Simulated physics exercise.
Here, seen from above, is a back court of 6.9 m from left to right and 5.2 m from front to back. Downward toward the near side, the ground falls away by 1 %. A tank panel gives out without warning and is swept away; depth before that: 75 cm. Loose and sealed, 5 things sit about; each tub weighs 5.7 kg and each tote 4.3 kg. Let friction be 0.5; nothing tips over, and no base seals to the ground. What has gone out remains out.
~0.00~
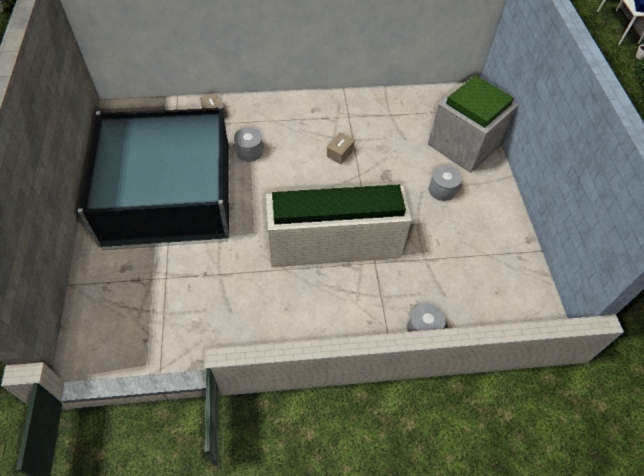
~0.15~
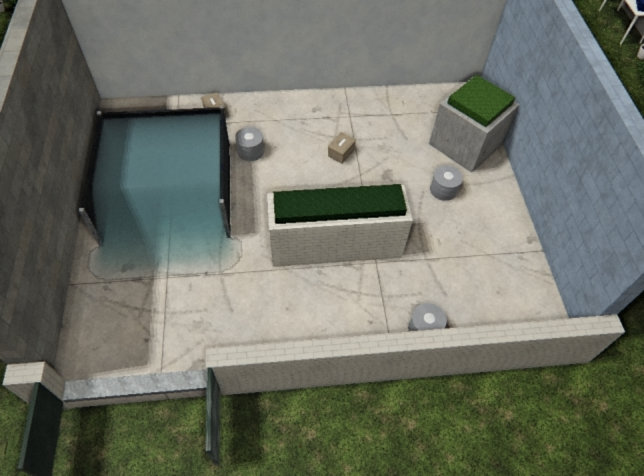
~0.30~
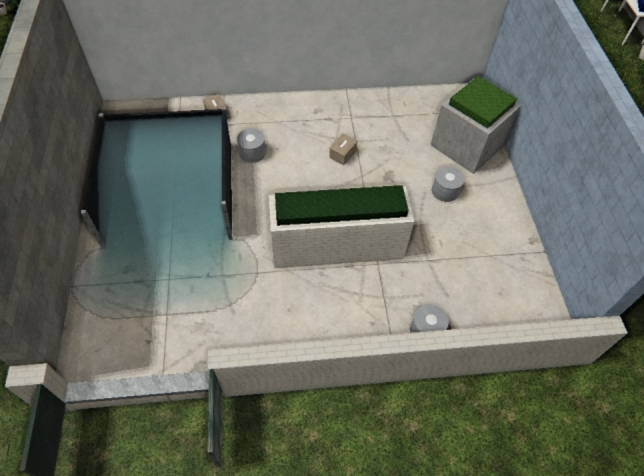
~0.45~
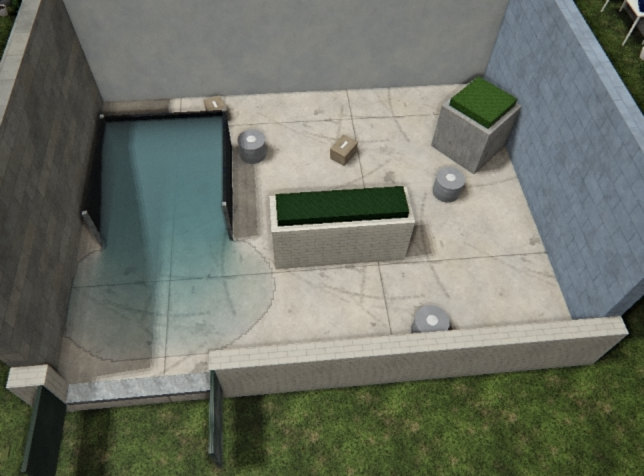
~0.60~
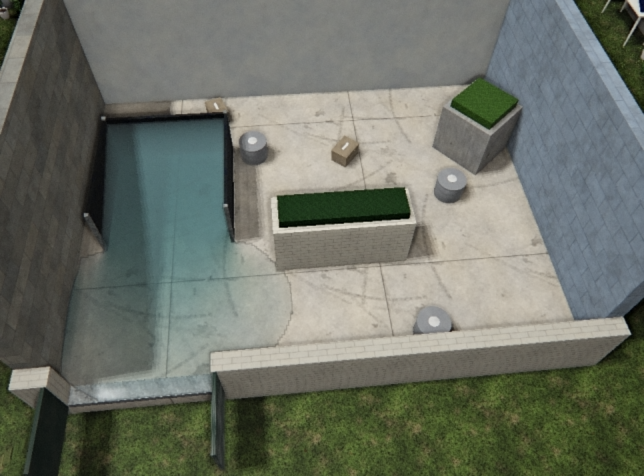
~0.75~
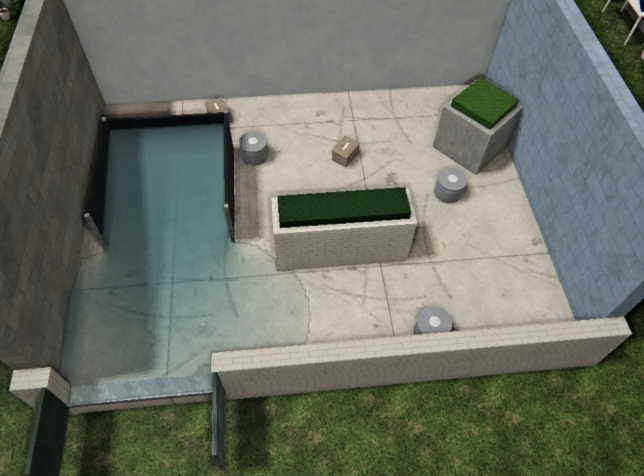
A walled courtyard had a dark-framed tank on the left whose front side vanished, and the water poured out and spread across the paving toward the near gap, while the planters and other objects stayed put.
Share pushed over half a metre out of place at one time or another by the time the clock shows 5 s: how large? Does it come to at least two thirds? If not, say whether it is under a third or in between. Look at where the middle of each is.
No, under a third.
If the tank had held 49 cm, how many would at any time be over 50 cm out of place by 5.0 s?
In that case the number is 1.
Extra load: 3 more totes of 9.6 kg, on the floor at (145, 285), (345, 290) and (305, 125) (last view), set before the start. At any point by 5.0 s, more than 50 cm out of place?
Above, below, below.
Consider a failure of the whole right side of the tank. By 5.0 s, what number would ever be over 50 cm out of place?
In that case the number is 4.
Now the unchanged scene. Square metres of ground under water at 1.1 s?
That flooded area is roughly 10.5 m2.
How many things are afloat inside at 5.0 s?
Answer: 1.
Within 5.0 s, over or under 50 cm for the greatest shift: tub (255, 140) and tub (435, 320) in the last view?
The first one is undershooting and the second one is overshooting.
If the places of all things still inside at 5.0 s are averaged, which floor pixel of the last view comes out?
Near (345, 161).
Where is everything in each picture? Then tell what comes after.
In the first picture, a tub at (447, 176) rests on the ground; a tote at (212, 102) rests on the ground; water covers 3.3 m2; 0 of 5 have shifted.
In the second picture, a tub at (448, 176) rests on the ground; a tote at (213, 102), on the bottom; 4.5 m2 under water; 0 of 5 have shifted.
In the third picture, a tub at (450, 177), on the bottom; a tote at (215, 104) rests on the ground; 5.9 m2 under water; 0 of 5 have shifted.
In the fourth picture, a tub at (451, 178), on the bottom; a tote at (215, 105) rests on the ground; water covers 7.6 m2; 0 of 5 have shifted.
In the fifth picture, a tub at (452, 179) rests on the ground; a tote at (216, 107) rests on the ground; water covers 9.2 m2; 0 of 5 have shifted.
In the sixth picture, a tub at (453, 179) rests on the ground; a tote at (217, 107) rests on the ground; water covers 9.7 m2; 0 of 5 have shifted.
After 1.1 s 0 of 5 are over 50 cm from their spots; 0 afloat.
After 2.2 s 1 of 5 are over 50 cm from their spots; 0 afloat.
After 3.5 s 1 of 5 are over 50 cm from their spots; 1 afloat.
After 5.0 s 1 of 5 are over 50 cm from their spots, and 1 have been at some point; 1 afloat.
